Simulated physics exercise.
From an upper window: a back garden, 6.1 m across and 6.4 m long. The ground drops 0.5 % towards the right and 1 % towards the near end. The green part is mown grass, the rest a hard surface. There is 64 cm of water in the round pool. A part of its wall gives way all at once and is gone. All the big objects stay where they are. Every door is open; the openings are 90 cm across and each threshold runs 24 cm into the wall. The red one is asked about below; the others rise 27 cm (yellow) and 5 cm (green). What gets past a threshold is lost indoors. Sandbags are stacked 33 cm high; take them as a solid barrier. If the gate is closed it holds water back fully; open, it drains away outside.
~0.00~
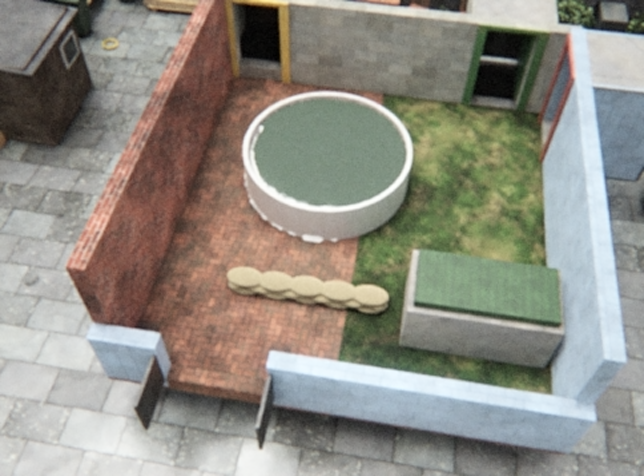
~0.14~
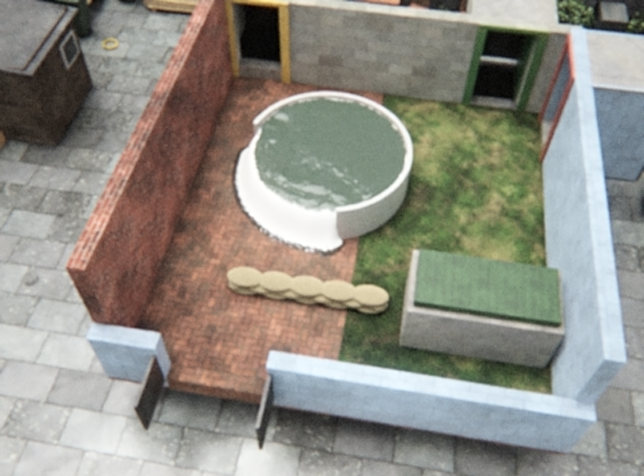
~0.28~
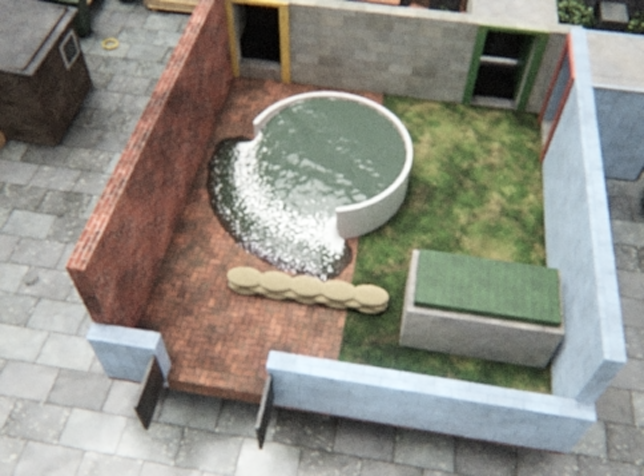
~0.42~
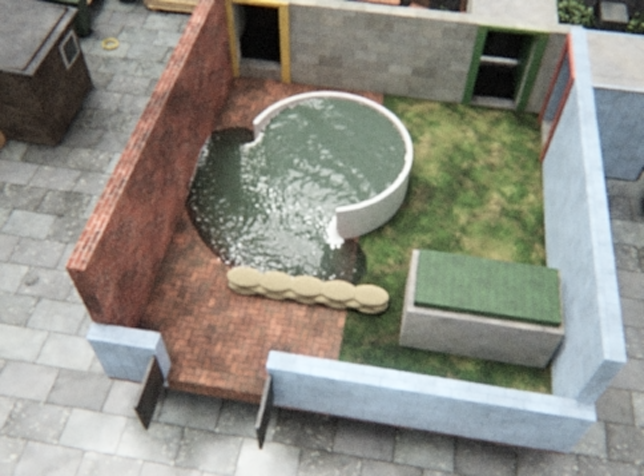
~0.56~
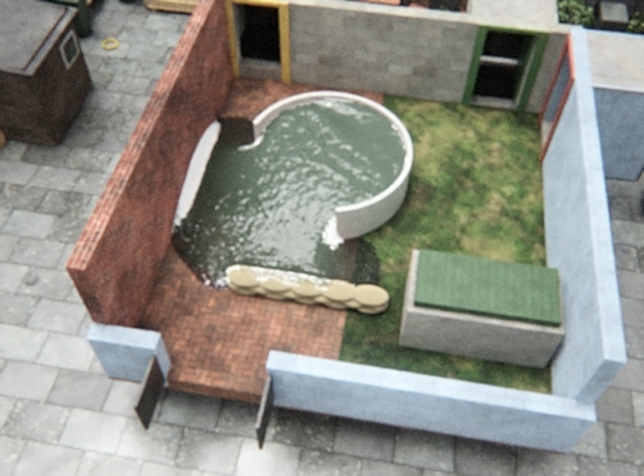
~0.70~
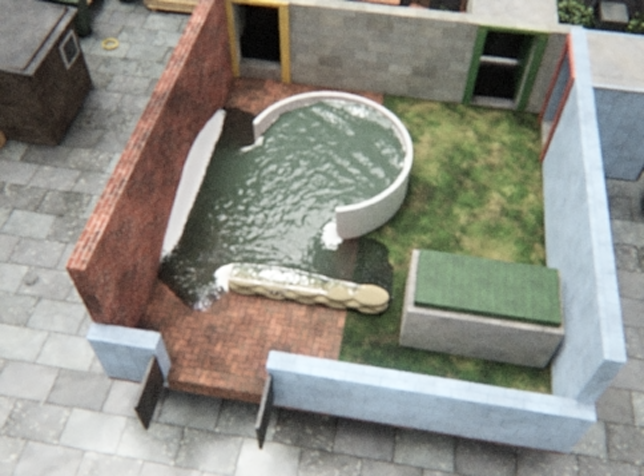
Water burst from the round pool when the near left part of its white wall gave way, poured across the brick paving to the red wall, then spread around both ends of the sandbags.
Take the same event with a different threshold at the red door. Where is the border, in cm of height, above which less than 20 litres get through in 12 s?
About 6 cm.
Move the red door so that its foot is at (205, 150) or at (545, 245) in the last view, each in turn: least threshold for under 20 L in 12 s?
Roughly 26 and 7.0 cm.
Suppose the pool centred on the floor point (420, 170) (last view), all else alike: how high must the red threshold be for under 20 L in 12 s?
Some 9.0 cm.
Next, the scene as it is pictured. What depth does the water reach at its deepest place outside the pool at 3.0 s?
Up to some 42 cm.
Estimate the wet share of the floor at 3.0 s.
Near 65 per cent is wet.
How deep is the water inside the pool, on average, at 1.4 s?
Some 35 cm.
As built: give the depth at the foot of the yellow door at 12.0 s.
Some 3.5 cm.
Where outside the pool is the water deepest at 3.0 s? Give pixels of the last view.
At about (126, 355).
After 1.4 s water covers 30 % of the floor, deepest (52 cm) near (126, 355); it has not reached the red door.
After 3.0 s water covers 65 % of the floor, deepest (42 cm) near (126, 355); it has not reached the red door.
After 12.0 s water covers 95 % of the floor, deepest (14 cm) near (126, 355); 8 cm at the red door, 0 litres in over its 14 cm threshold.
At the red door as built, the water arrived by 7.3 s and peaked near 10 cm at 9.2 s.
Run again over the same 12 s with other heights there, 25 litres in over 5.5 cm, 15 litres over 6.5 cm. The limit of 20 litres is kept from about 6 cm up.
